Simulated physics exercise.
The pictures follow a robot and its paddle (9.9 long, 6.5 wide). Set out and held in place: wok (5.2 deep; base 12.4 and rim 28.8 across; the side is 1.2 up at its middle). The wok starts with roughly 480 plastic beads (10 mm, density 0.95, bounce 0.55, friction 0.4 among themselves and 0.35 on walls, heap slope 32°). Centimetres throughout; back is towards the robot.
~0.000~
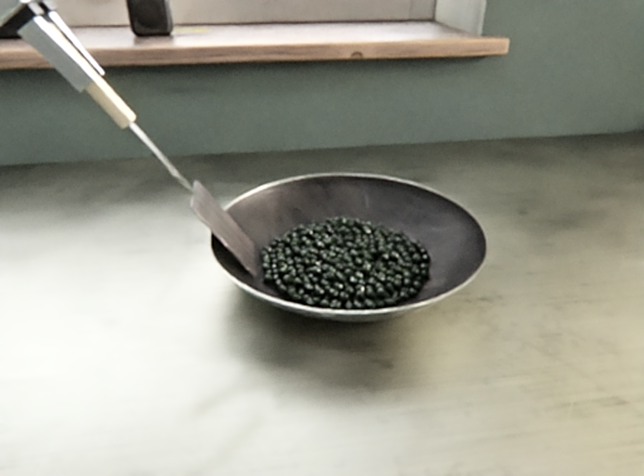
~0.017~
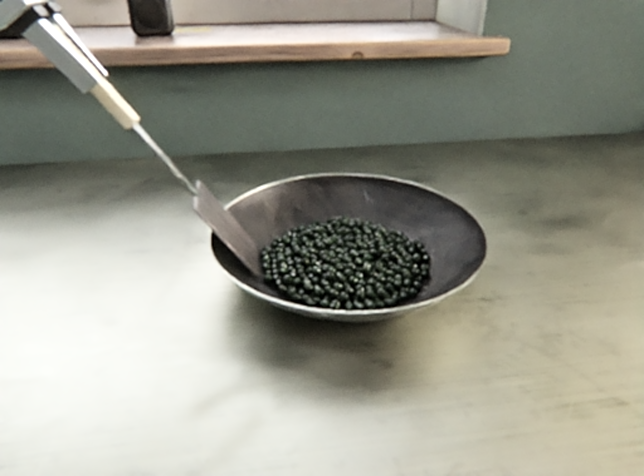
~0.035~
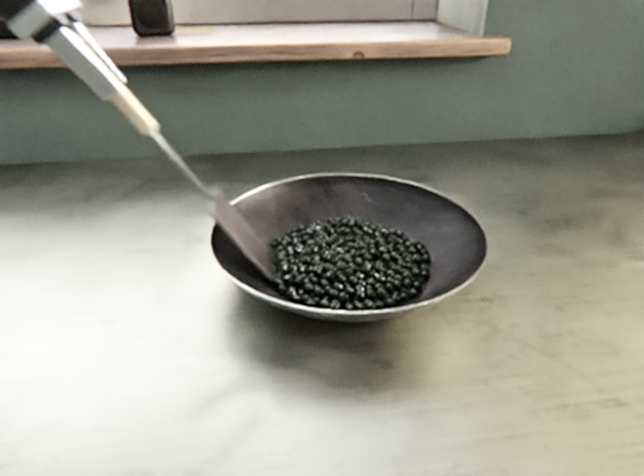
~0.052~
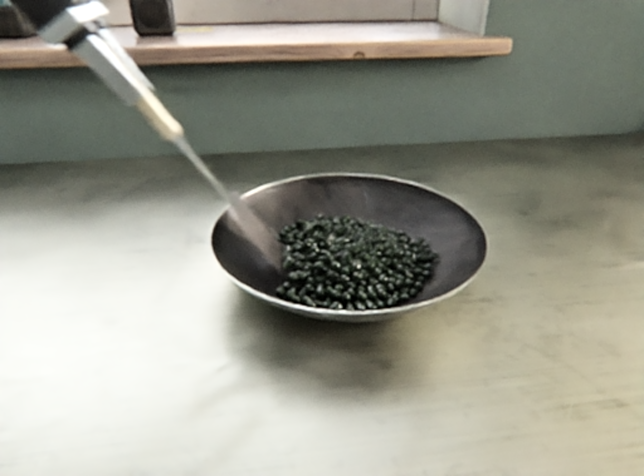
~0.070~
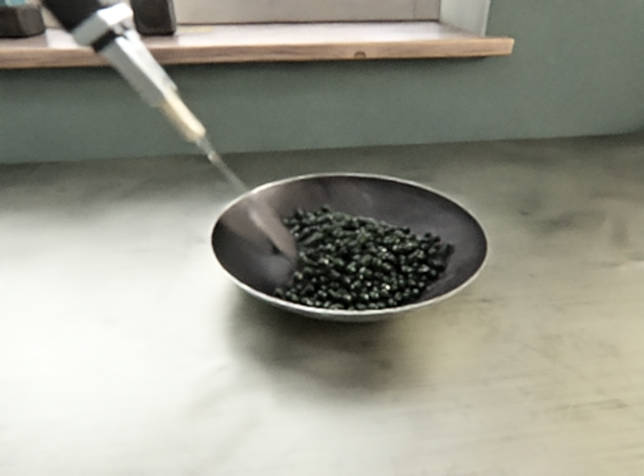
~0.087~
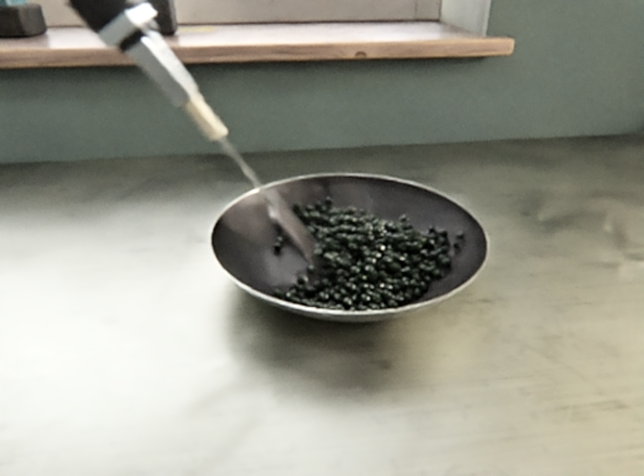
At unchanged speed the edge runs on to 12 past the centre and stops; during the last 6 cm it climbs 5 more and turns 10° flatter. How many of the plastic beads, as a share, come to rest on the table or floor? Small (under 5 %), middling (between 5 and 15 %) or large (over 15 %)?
Share on the table or floor: Large (over 15 %).
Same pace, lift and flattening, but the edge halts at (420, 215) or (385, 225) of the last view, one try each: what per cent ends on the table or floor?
Some 5 and 5 per cent.
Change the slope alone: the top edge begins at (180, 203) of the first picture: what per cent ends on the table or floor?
About 25 per cent.
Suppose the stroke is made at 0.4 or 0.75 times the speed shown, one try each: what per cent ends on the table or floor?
About 5 and 15 per cent.
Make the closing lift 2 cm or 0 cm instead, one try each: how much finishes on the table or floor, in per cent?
About 30 and 35 per cent.
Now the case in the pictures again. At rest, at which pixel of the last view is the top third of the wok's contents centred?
Around (400, 246).
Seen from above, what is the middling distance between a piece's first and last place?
Some 4 cm.
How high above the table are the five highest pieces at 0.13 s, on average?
Some 7 cm.
After 0.13 s, sloping 57°, highest piece 10 above the table; 485 in the wok.
After 0.17 s, sloping 55°, highest piece 11 above the table; 483 in the wok, 2 on the blade or in flight.
After 0.39 s, sloping 47°, highest piece 25 above the table; 374 in the wok, 39 on the table or floor, 72 on the blade or in flight.
After 1.44 s, sloping 47°, highest piece 3 above the table; 374 in the wok, 111 on the table or floor.
In the end, 374 in the wok, 111 on the table or floor. That is 23 % on the table or floor.
